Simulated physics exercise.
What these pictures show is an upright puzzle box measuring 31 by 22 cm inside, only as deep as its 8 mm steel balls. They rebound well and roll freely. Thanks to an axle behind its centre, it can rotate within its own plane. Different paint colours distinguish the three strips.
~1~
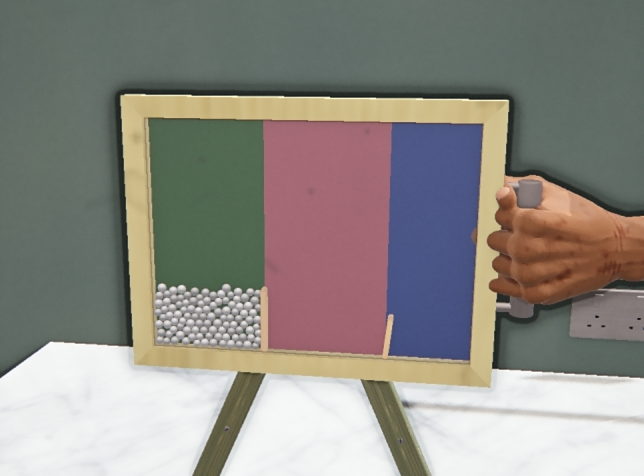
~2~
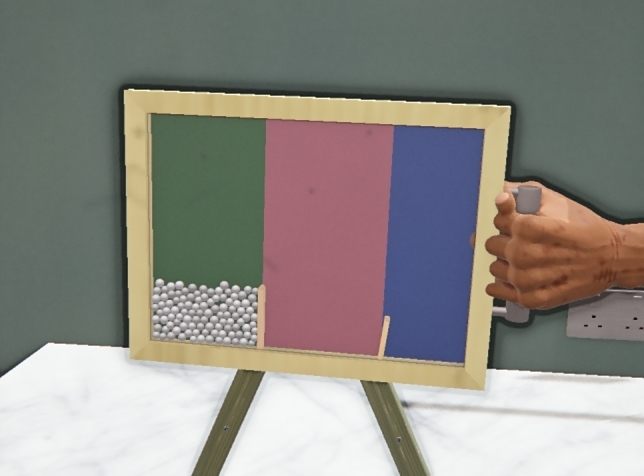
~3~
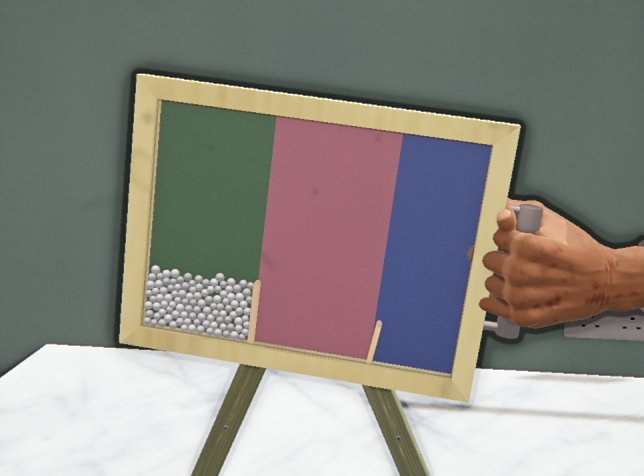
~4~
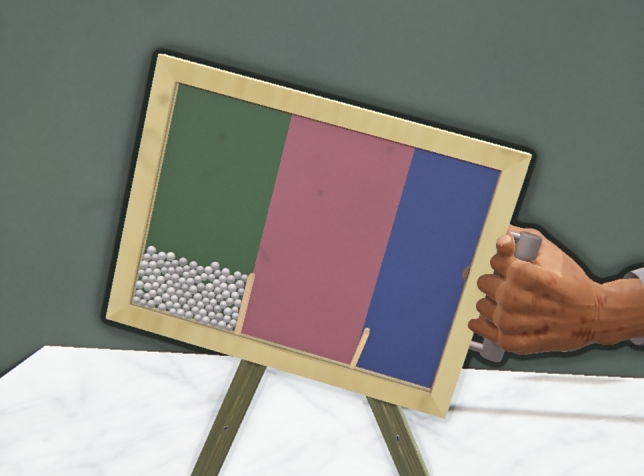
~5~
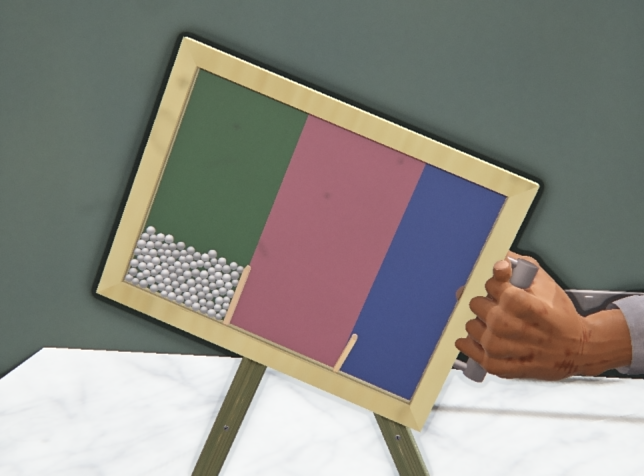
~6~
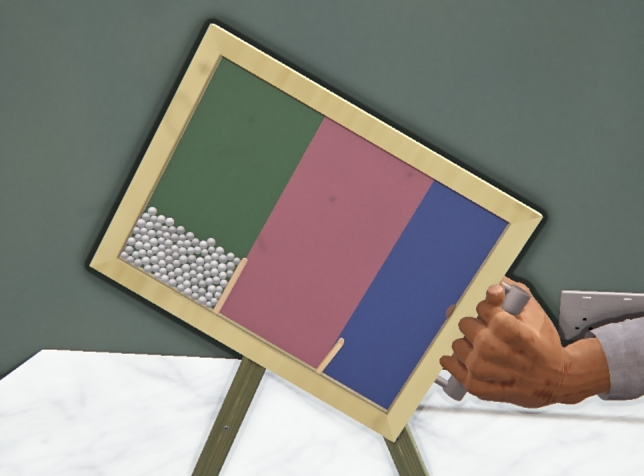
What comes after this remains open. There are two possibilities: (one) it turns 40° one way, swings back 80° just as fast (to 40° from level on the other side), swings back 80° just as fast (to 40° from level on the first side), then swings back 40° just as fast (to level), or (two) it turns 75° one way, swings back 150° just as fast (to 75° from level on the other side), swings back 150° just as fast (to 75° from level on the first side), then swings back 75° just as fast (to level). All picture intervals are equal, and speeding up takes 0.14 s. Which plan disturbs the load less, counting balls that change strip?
That would be the option listed before.
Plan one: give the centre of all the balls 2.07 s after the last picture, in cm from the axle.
Offset approx. 11 cm left, 5 cm below.
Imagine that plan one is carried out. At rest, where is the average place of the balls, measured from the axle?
About 9 cm left and 8 cm below.
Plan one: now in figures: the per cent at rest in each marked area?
Pink strip 5, blue strip 0, green strip 95.
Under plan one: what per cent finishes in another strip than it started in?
My reckoning puts it near 5 percent.
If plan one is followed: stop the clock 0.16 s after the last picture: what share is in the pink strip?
It comes to roughly 0 %.
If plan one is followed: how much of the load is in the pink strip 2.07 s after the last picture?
About 5 percent of the load.
Plan one. 0.16 s later than the last picture, it stands 40° clockwise; the balls' middle is 13 cm left of and level with the centre; green 100 %; 0 % have changed strip.
Then, 2.07 s later than the last picture, it stands 20° clockwise; the balls' middle is 11 cm left of and 5 cm below the centre; pink 5 %, green 95 %; 5 % have changed strip.
Then, 2.31 s later than the last picture, it stands level; the balls' middle is 9 cm left of and 8 cm below the centre; pink 5 %, green 95 %; 5 % have changed strip.
At rest 3.5 s after the last picture, it stands level; pink 5 %, blue 0 %, green 95 %; 5 % have changed strip.
Plan two would end with pink 25 %, blue 30 %, green 45 %; 55 % have changed strip.
